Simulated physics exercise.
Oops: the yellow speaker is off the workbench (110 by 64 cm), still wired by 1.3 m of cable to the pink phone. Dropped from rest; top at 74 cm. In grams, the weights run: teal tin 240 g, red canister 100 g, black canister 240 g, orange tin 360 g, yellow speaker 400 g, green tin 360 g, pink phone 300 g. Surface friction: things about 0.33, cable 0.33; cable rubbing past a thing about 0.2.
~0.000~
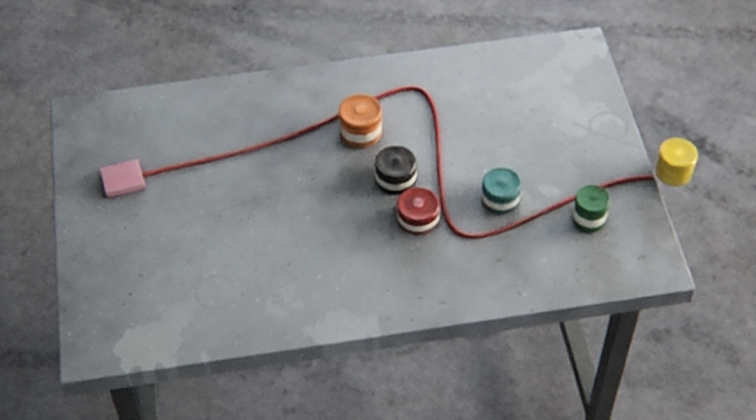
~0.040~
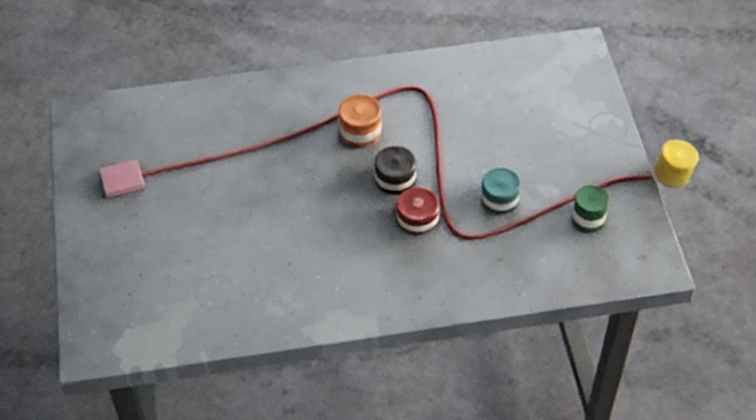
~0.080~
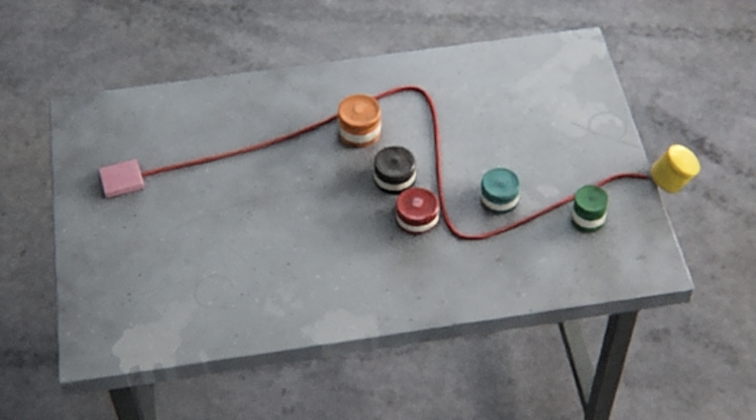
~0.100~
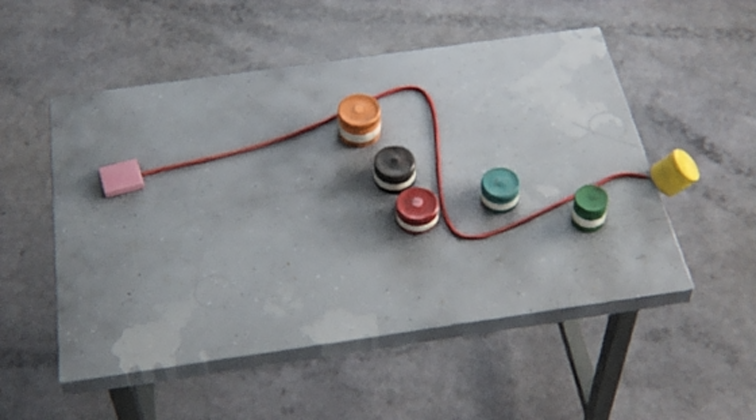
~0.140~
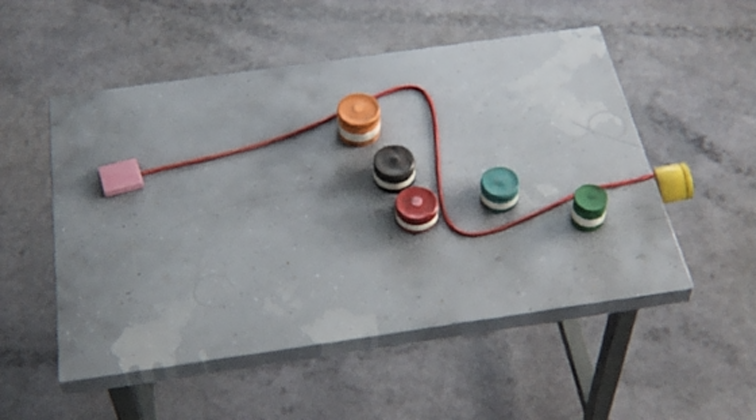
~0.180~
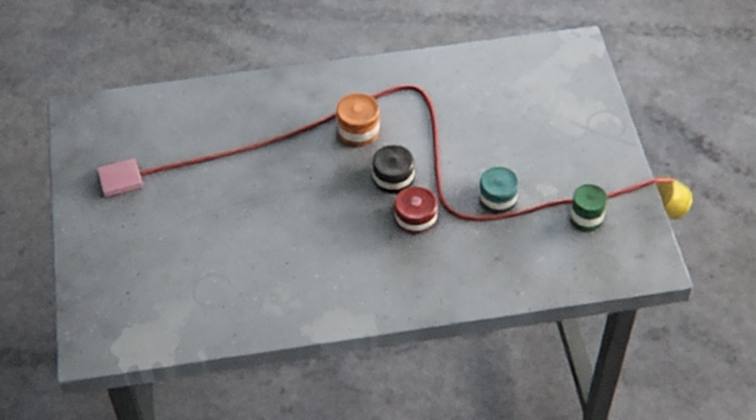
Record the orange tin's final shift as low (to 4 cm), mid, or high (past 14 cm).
Recorded: Mid.
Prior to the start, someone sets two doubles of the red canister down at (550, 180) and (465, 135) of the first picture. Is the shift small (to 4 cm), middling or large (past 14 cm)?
The first ends up with a mid-sized displacement, the second with a short displacement.
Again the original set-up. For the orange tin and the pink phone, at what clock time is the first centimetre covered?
Orange tin 0.34 s; pink phone 0.36 s, roughly.
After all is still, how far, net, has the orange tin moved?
For the orange tin, that comes to 8 cm.
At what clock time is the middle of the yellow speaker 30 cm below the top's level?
It gets there at roughly 0.32 s.
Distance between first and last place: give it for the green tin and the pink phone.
Green tin roughly 0 cm, pink phone roughly 30 cm.
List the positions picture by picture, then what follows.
The first frame shows orange tin (360, 109); cable runs through (463, 234) (437, 123) (219, 157).
The second frame shows yellow speaker (678, 154); cable runs through (436, 123) (219, 157).
The third frame shows yellow speaker (675, 169); cable runs through (436, 123) (219, 157).
The fourth frame shows yellow speaker (675, 173); cable runs through (436, 122) (218, 156).
The fifth frame shows yellow speaker (673, 184); cable runs through (435, 122) (218, 156).
The sixth frame shows orange tin (358, 108); cable runs through (617, 193) (434, 122) (217, 156).
At 0.4 s, the cable's tail end at (169, 166); orange tin 6 cm off its start, teal tin 11 cm off its start, pink phone 5 cm off its start.
At 0.7 s, the cable's tail end at (247, 159); orange tin 9 cm off its start, teal tin 22 cm off its start, pink phone 20 cm off its start.
At 0.9 s, the cable's tail end at (312, 149); orange tin 9 cm off its start at (353, 145), pink phone 32 cm off its start at (291, 147), teal tin 22 cm off its start at (543, 95).
At 1.2 s, the cable's tail end at (314, 149); orange tin 9 cm off its start, pink phone 32 cm off its start, teal tin 22 cm off its start.
At 2.4 s, the cable's tail end at (314, 149); orange tin 9 cm off its start at (353, 145), pink phone 32 cm off its start at (293, 147), teal tin 22 cm off its start at (543, 95), yellow speaker over the edge.
